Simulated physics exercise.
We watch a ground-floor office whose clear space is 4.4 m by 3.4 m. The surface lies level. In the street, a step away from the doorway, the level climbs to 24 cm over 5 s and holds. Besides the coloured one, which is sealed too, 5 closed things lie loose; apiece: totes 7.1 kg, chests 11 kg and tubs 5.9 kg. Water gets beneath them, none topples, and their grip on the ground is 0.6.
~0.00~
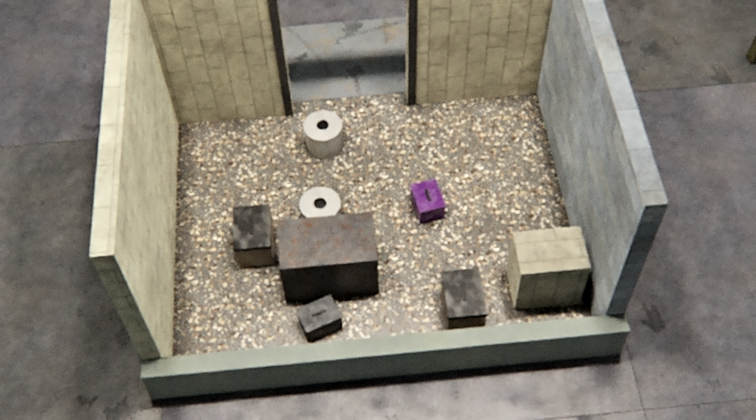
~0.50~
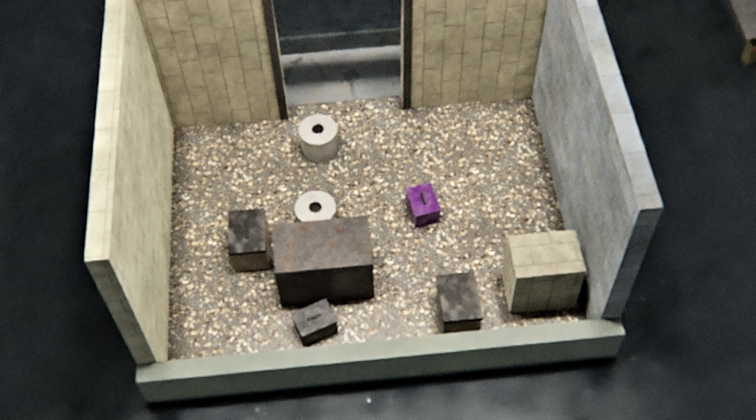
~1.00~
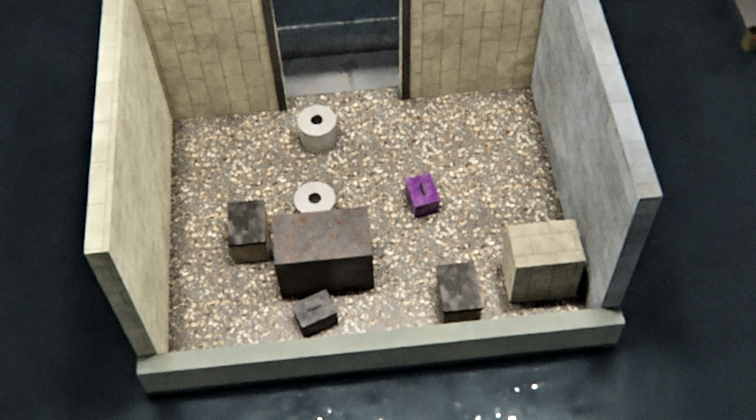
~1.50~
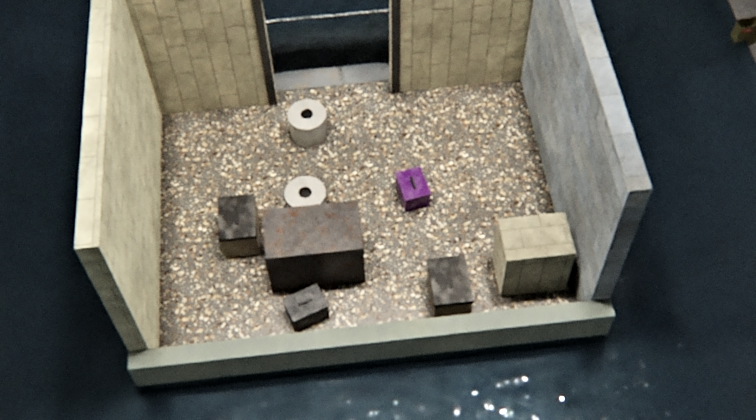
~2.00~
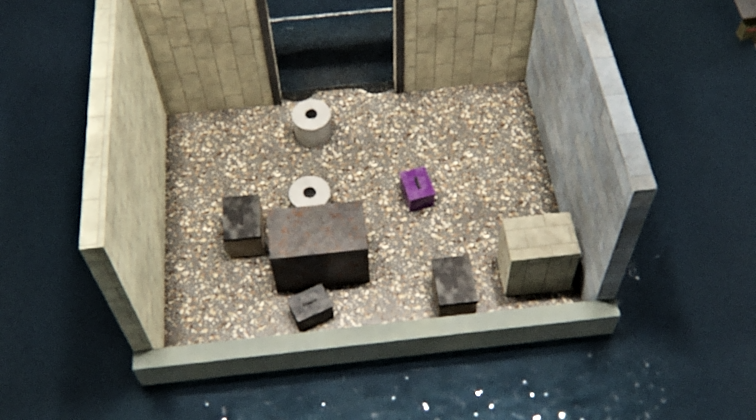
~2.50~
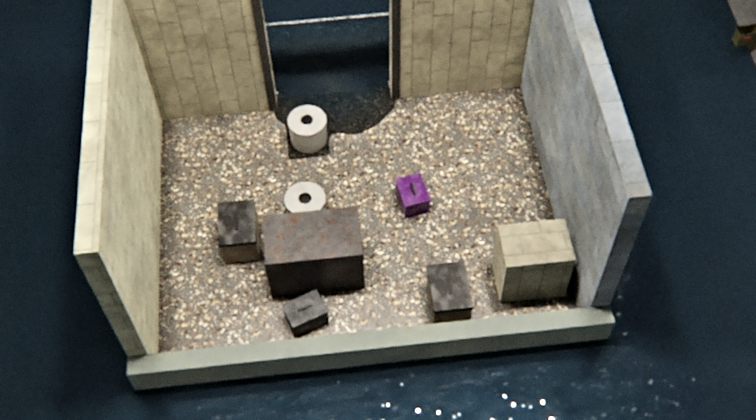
Dark water spread around a small open-topped room with a pebbly floor, then crept in through the doorway at the back, while the purple box and the other boxes and round containers stayed put.
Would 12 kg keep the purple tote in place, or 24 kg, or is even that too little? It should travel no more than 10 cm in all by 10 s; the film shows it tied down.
Verdict: Only the larger load is enough.
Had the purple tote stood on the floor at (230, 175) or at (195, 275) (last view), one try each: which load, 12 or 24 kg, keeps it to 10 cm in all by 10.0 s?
In that order: The smaller is enough; only the larger holds.
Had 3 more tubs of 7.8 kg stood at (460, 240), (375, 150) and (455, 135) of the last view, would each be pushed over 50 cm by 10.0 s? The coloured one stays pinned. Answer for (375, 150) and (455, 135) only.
In that order: More, under.
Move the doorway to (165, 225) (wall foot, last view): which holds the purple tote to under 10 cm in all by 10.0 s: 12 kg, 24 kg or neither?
In that case only the larger load is enough.
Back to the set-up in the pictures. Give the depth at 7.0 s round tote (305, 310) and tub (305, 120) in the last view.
Roughly 3 and 5 cm.
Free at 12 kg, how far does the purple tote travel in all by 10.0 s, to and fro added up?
Some 140 cm in all.
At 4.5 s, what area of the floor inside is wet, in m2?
Some 6.0 m2.
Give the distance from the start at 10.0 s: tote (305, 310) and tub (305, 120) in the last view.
In that order: 80 cm, 80 cm.
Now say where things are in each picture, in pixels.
In the first picture, the purple tote at (428, 195), on the bottom; 0.0 m2 under water; 0 of 6 have shifted.
In the second picture, the purple tote at (423, 199), on the bottom; 0.0 m2 under water; 0 of 6 have shifted.
In the third picture, the purple tote at (422, 189), on the bottom; 0.0 m2 under water; 0 of 6 have shifted.
In the fourth picture, the purple tote at (413, 183) rests on the ground; 0.0 m2 under water; 0 of 6 have shifted.
In the fifth picture, the purple tote at (417, 183) rests on the ground; 0.0 m2 under water; 0 of 6 have shifted.
In the sixth picture, the purple tote at (413, 189) rests on the ground; water covers 0.5 m2; 0 of 6 have shifted.
After 3.5 s the purple tote would be 0 cm from its start with 12 kg and 0 cm from its start with 24 kg; 0 cm of water round it then.
After 4.5 s the purple tote would be 0 cm from its start with 12 kg and 0 cm from its start with 24 kg; 4 cm of water round it then.
After 7.0 s the purple tote would be 36 cm from its start with 12 kg and 0 cm from its start with 24 kg; 6 cm of water round it then.
After 10.0 s the purple tote would be 112 cm from its start with 12 kg and 0 cm from its start with 24 kg; 15 cm of water round it then.
